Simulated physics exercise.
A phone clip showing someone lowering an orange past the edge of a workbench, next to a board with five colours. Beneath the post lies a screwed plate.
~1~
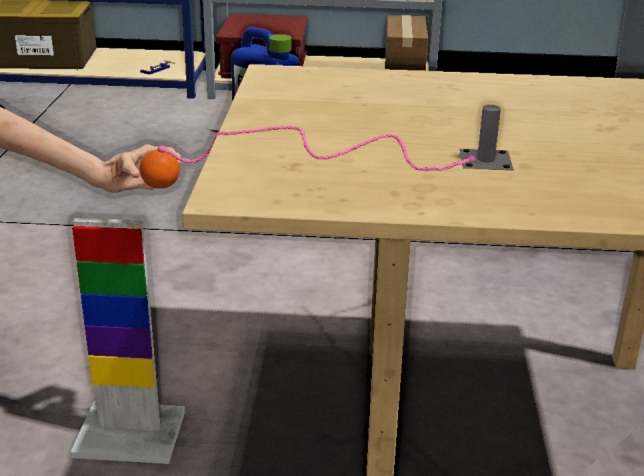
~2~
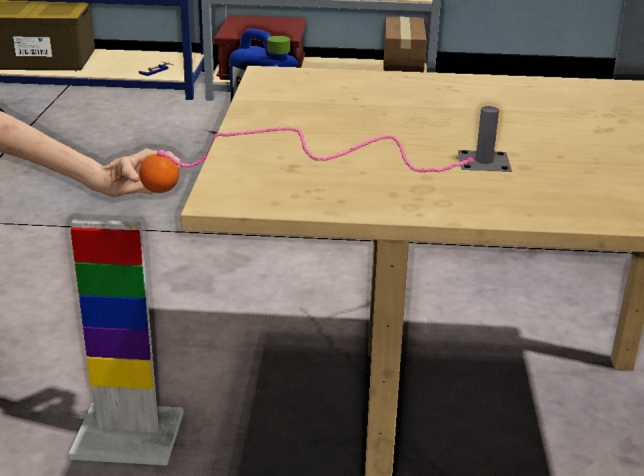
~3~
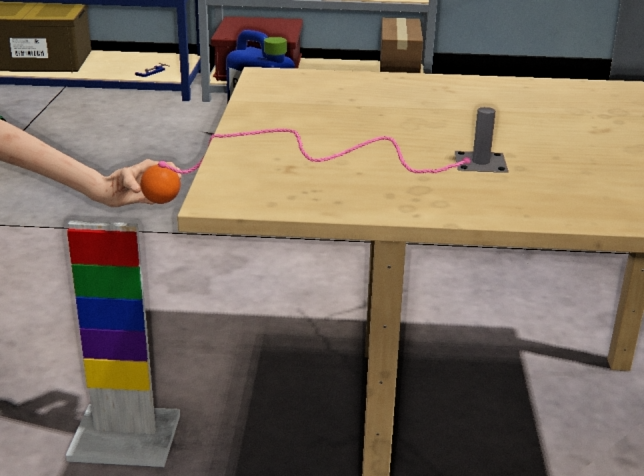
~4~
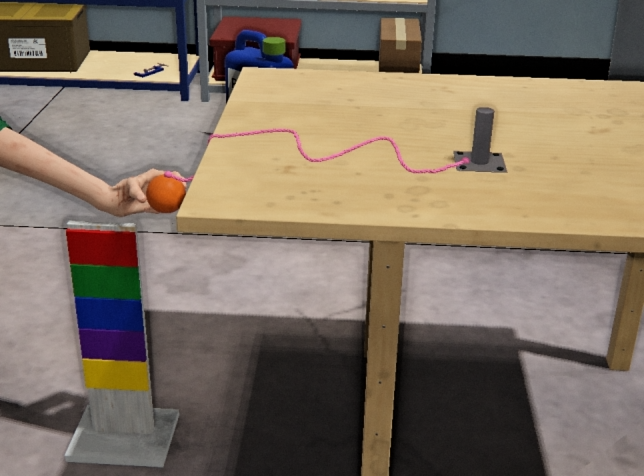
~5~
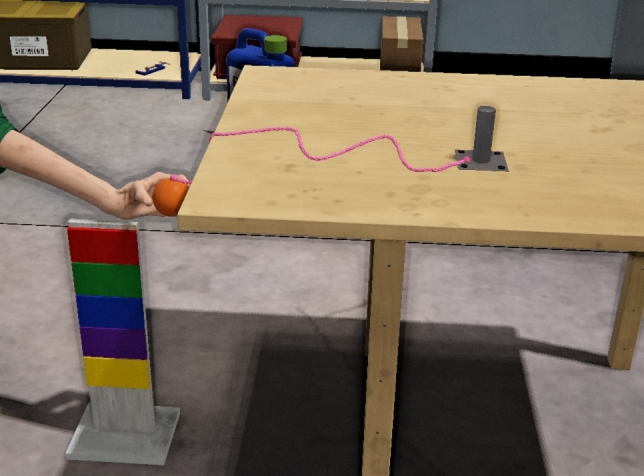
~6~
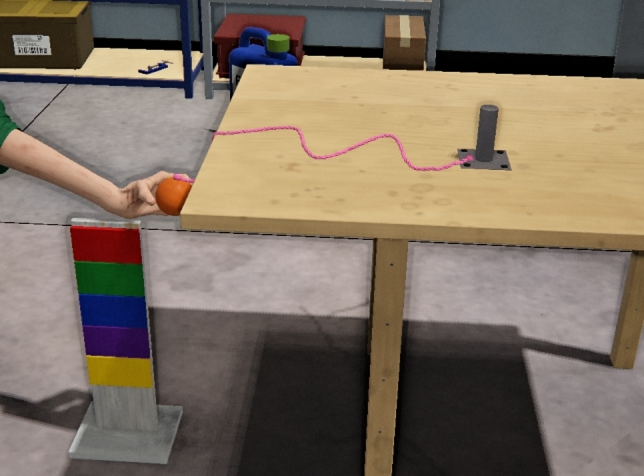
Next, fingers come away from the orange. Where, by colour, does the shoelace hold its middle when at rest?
By colour, at purple.
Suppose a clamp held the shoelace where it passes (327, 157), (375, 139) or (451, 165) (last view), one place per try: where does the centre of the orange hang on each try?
Respectively (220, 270), (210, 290) and (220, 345).
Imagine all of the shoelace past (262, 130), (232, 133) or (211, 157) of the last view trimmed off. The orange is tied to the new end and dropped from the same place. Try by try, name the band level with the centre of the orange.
In turn it lines up with red, green and blue.
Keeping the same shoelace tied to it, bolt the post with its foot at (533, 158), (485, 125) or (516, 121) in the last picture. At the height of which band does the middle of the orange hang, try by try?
Try one - blue; try two - purple; try three - blue.
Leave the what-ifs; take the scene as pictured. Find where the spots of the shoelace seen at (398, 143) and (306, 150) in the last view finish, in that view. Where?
(335, 148) and (212, 158), approximately.
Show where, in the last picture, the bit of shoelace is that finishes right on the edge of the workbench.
(311, 155), give or take.
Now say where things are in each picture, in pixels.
The first frame shows orange (160, 169); red (108, 247); green (111, 280); blue (115, 312); purple (118, 343); yellow (121, 373).
The second frame shows orange (159, 173); shoelace through (438, 171) (399, 144) (345, 153) (302, 139) (232, 135).
The third frame shows orange (160, 184).
The fourth frame shows orange (166, 194); shoelace through (434, 172) (395, 145) (340, 154) (297, 140) (227, 136).
The fifth frame shows orange (172, 197).
The sixth frame shows orange (175, 197); shoelace through (438, 169) (399, 143) (344, 152) (301, 137) (231, 133).
Early on, orange near (196, 335); level with purple.
Midway, orange near (249, 356); level with purple.
Near the end, orange near (206, 354); level with purple.
Finally, orange near (225, 355); level with purple. The purple one.
